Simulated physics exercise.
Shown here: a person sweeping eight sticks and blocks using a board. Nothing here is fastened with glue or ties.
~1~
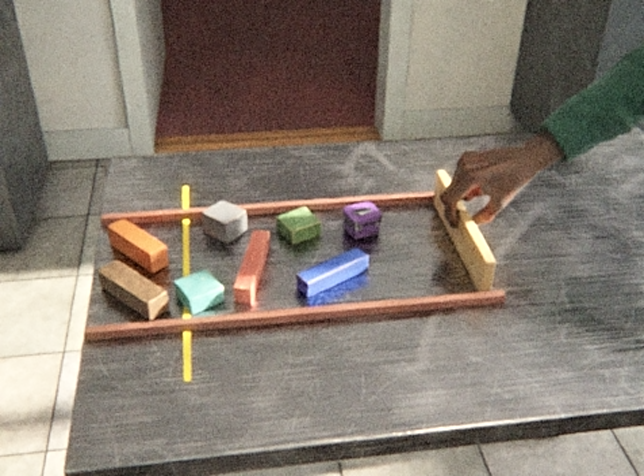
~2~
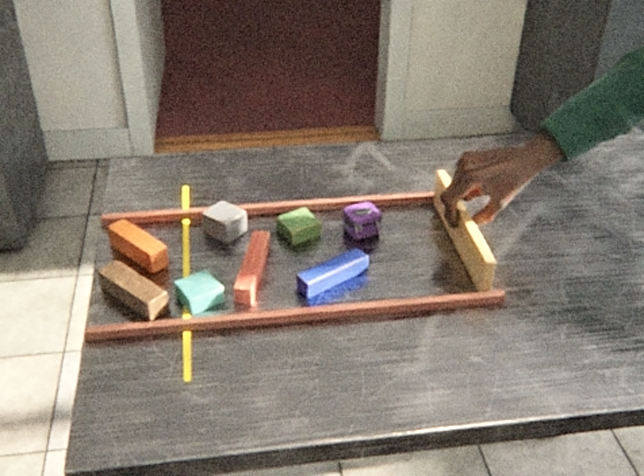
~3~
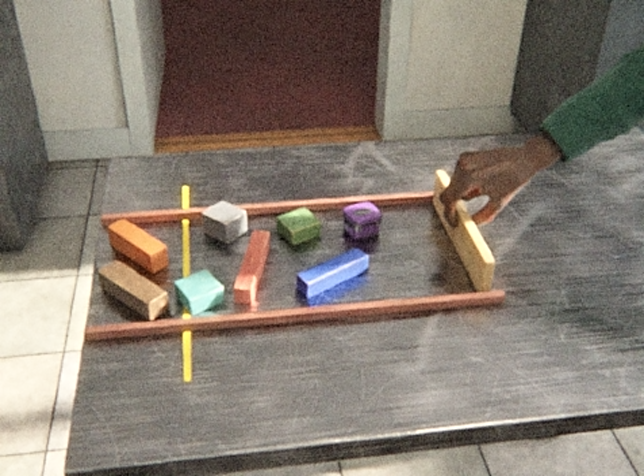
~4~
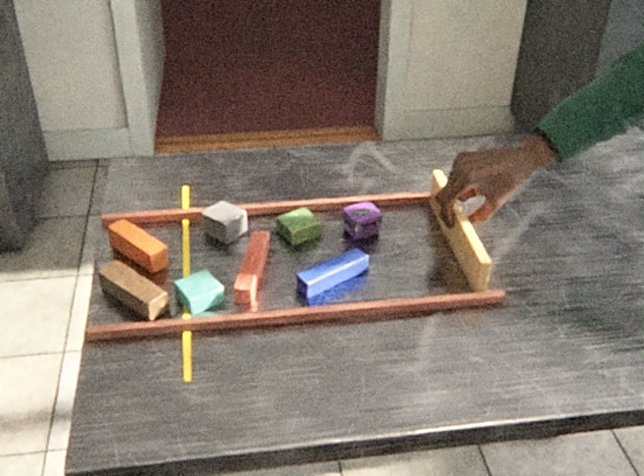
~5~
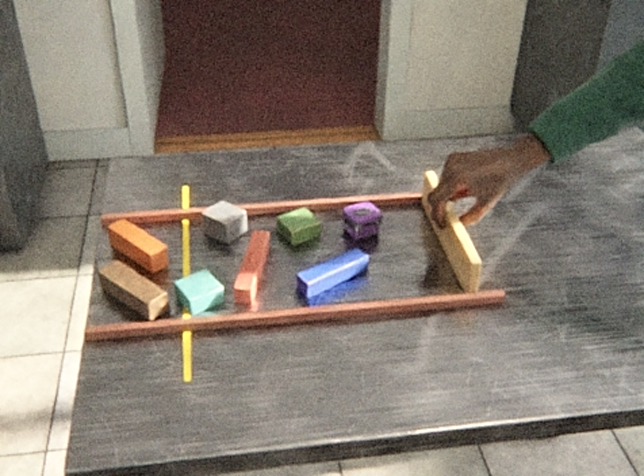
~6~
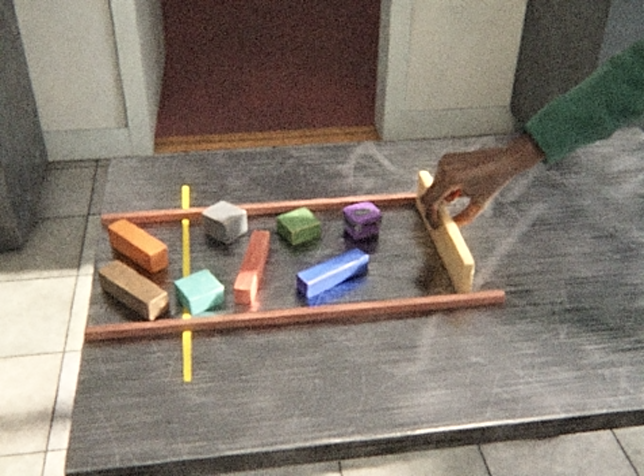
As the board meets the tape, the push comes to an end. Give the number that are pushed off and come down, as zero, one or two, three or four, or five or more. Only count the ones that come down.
Off the edge go none of them.
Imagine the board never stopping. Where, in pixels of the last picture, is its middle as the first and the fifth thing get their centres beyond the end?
At (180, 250) for the first, at (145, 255) for the fifth.
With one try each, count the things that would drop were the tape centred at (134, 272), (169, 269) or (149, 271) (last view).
Per try in turn: 5, 2, 3.
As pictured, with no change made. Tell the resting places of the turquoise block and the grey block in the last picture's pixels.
In the last picture the first middle sits at (128, 295) and the other at (104, 225).
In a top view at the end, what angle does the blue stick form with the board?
It is near 0° out of line.
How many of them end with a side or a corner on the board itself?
2 in contact.
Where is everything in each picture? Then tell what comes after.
The first frame shows brown bar (133, 289); orange stick (138, 245); turquoise block (199, 292); board (461, 229); tape (186, 268).
The second frame shows orange stick (138, 246); green block (299, 226).
The third frame shows turquoise block (199, 292); board (461, 229).
The fourth frame shows brown bar (133, 290); grey block (225, 222).
The fifth frame shows orange stick (138, 246); blue stick (333, 272).
The sixth frame shows brown bar (133, 290); orange stick (138, 246); turquoise block (199, 292); board (442, 230); tape (186, 268).
Early on, none off yet; brown bar at rest near (133, 290); orange stick at rest near (138, 246); turquoise block at rest near (199, 292).
Finally, the number that fall off is zero.
